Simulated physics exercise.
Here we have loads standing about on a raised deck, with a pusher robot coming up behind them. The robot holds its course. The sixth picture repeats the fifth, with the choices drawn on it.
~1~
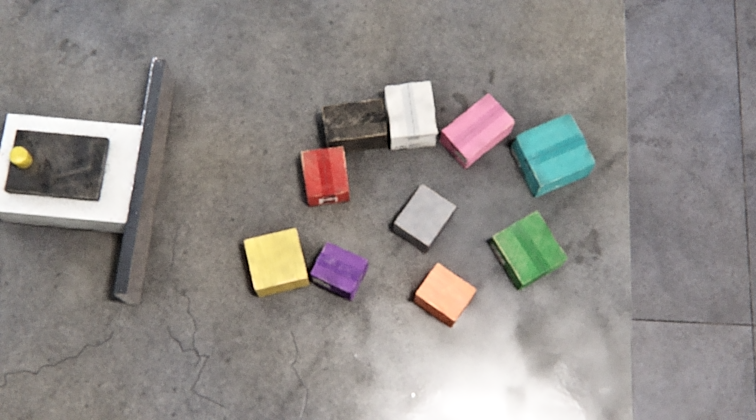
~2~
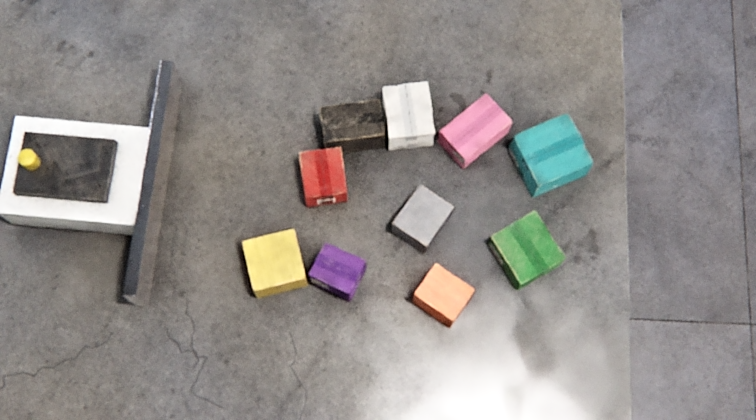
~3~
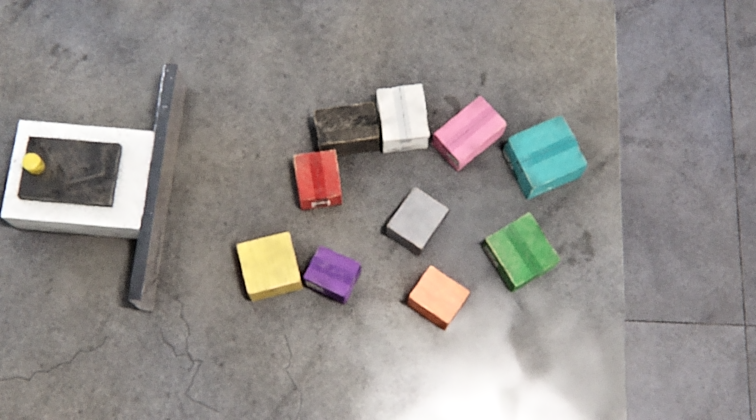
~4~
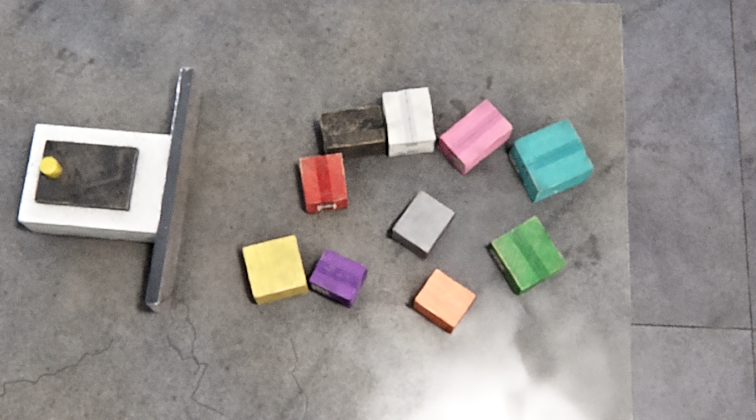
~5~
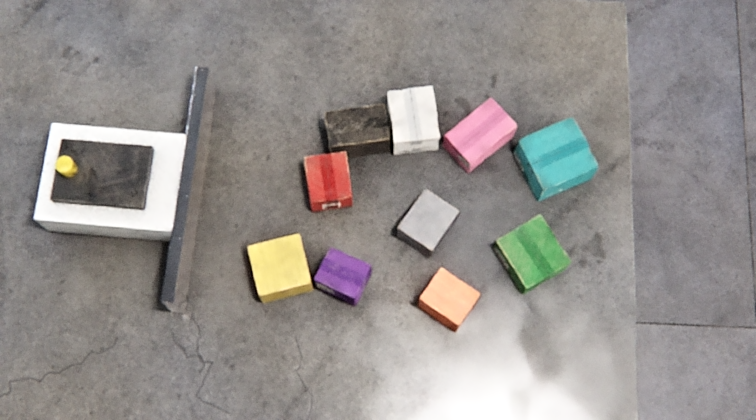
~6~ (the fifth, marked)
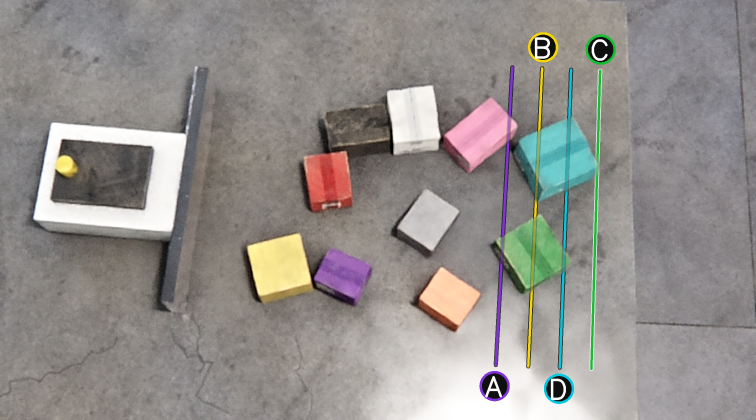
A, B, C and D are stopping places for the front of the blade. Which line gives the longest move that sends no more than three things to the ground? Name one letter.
It can go as far as B.
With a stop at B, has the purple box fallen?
By then, no.
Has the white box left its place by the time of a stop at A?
Yes.
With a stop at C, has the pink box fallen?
Yes.
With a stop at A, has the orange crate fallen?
No.
On the marked copy, A at (504, 209); B at (536, 211); C at (596, 213); D at (566, 212).
Following B. Soon after the start, robot (235, 179); yellow crate (338, 275); purple box (387, 275).
Later, robot (362, 184); turquoise box (624, 175); pink box (573, 136).
In the end, robot (461, 188); turquoise box over the edge; pink box over the edge; three fallen.
As for the rest, A is within the limit but short; C drops six; D drops five.
